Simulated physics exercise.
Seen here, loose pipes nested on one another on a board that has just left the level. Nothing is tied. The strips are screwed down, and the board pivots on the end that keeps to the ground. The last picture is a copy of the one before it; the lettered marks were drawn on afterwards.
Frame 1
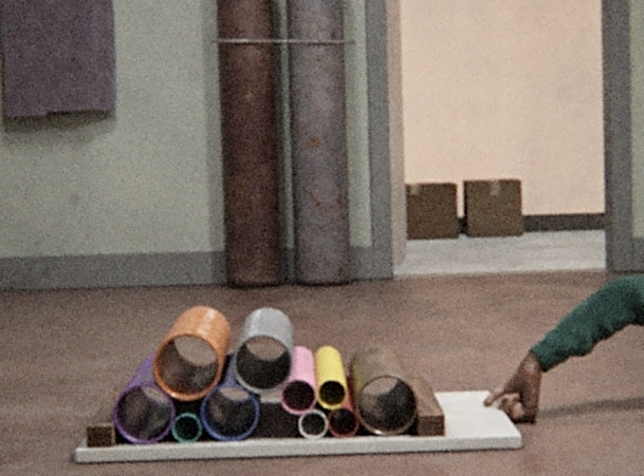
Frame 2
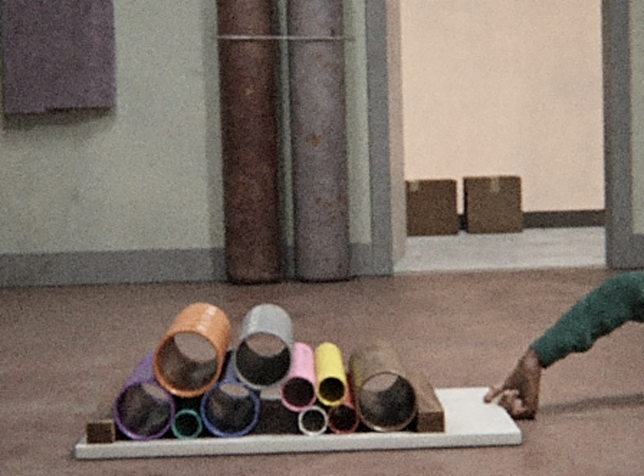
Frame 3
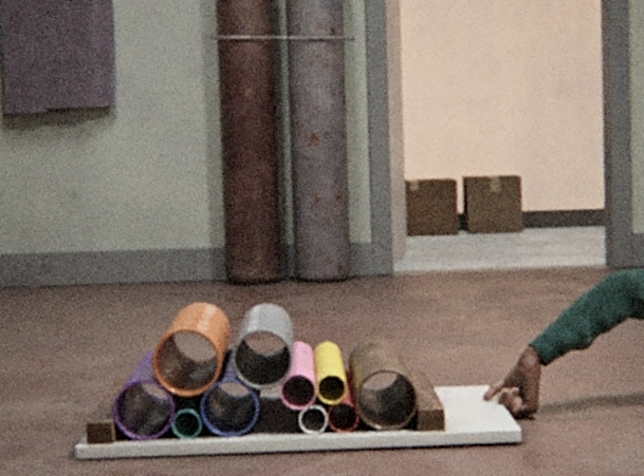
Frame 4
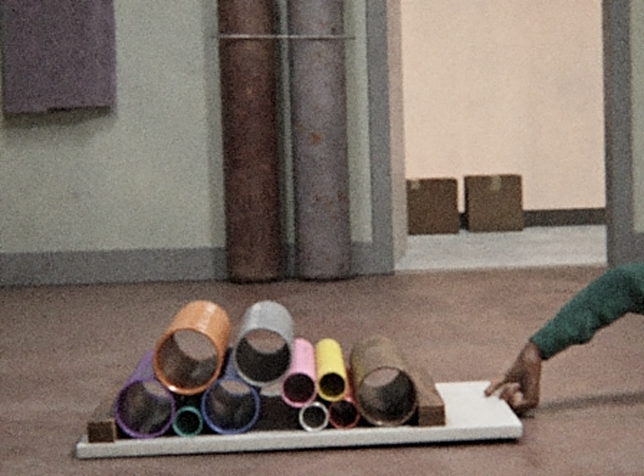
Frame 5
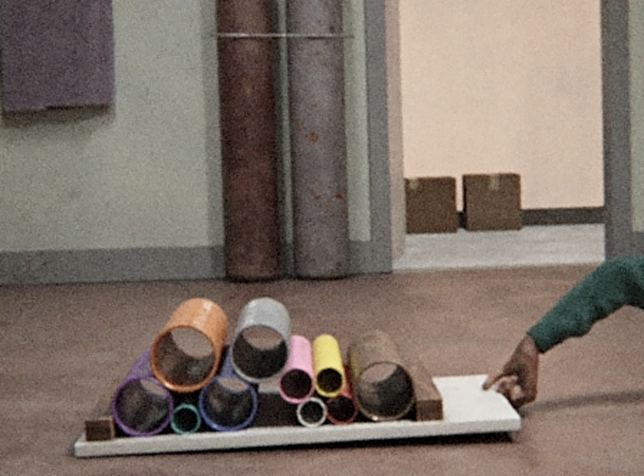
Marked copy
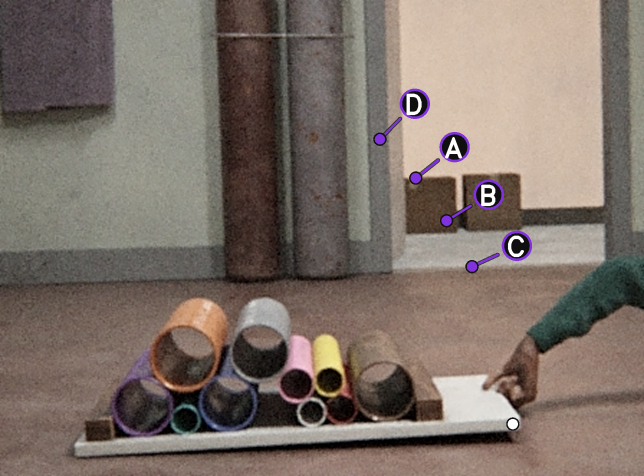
In a room with pale green walls and a brown floor, seen from the front at a low height, two tall pipes stand by an open doorway with two boxes beyond. Orange and grey pipes rest on purple, turquoise and blue ones at left, with pink, yellow, white, red and brown pipes at right, between strips on a pale board. A green-sleeved hand at the board's right end raises it slightly, the pipes keep their places, and the view barely shifts.
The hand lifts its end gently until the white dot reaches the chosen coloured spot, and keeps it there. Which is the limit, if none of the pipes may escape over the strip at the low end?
The answer is mark A.
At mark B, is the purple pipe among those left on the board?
Yes.
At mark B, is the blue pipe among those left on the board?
Yes.
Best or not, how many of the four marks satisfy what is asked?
The number is three.
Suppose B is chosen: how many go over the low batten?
With B, none.
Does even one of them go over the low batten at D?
Yes.
On the marked copy, A at (416, 178); B at (447, 221); C at (472, 266); D at (380, 139); the white dot at (513, 424).
With A. Early on, board at 20°.
Further on, board at 37°.
At the end, board at 37°, none over the low batten.
As for the rest, B none over the low batten; C none over the low batten; D two over the low batten (orange, grey).
